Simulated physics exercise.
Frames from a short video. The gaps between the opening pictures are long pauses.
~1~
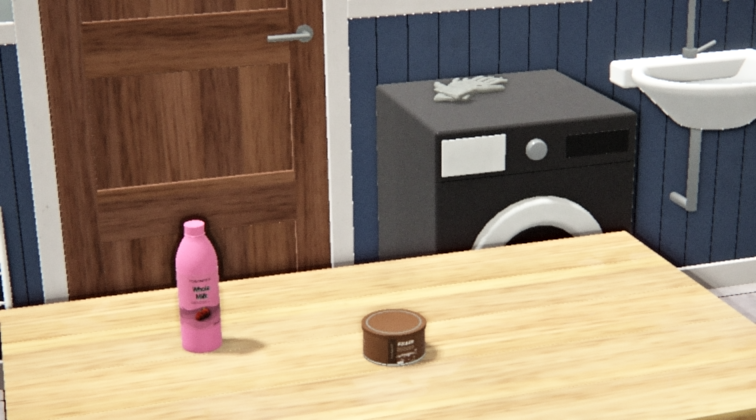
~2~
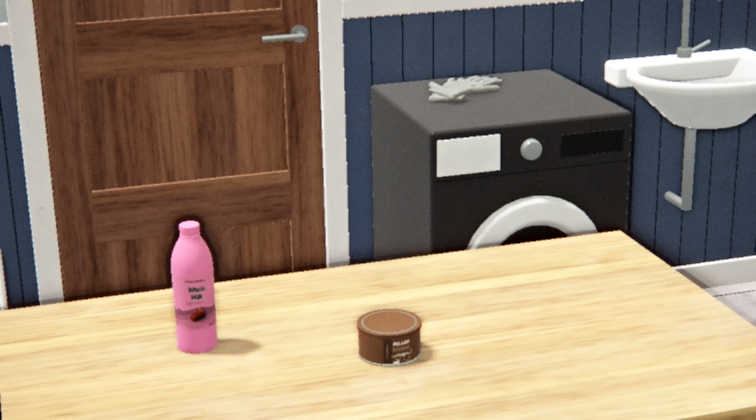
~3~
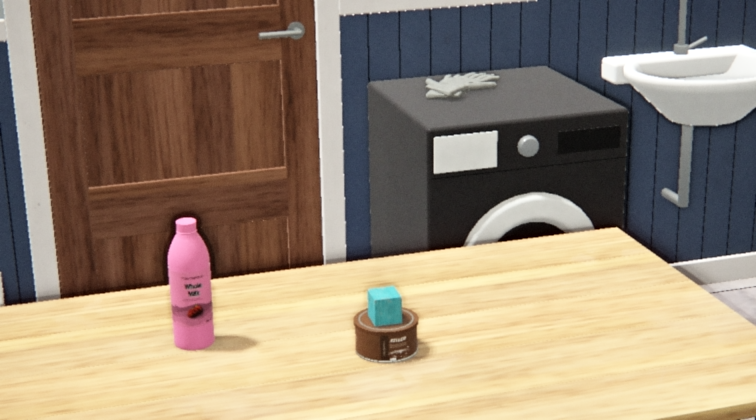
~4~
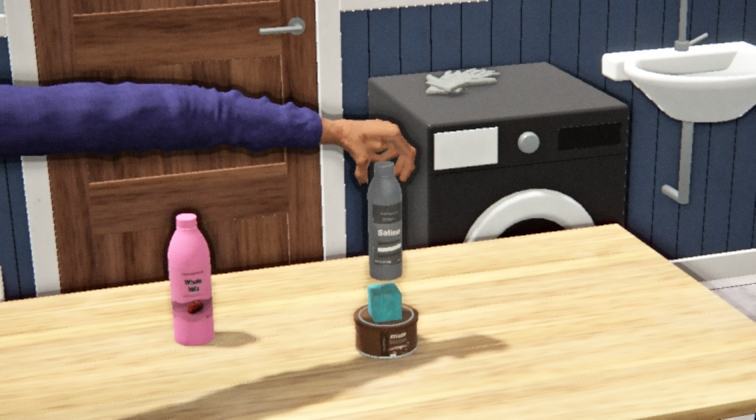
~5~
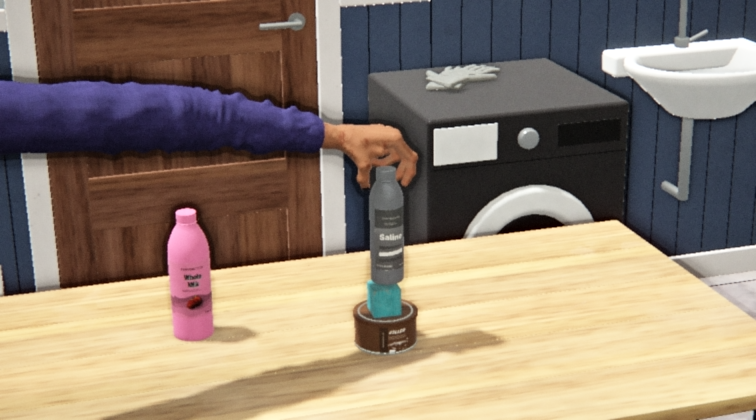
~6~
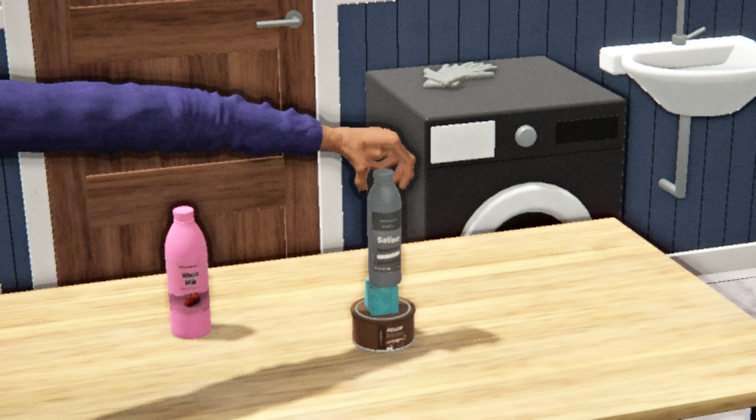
In a utility room with a dark washing machine, a pink bottle and a brown tub stand on a wooden table. A turquoise block appears on top of the tub, then a purple-sleeved arm reaches in from the left and lowers a grey bottle onto the block, still gripping it.
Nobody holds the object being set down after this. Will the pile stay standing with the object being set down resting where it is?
So the pile survives that.
Then, 0.20 s after the last picture, nothing has stirred.
Then, 0.60 s after the last picture, grey bottle resting near (384, 228).
At rest, all 4 in place. Seen from the same camera at the end, grey bottle near (384, 228). The pile holds.
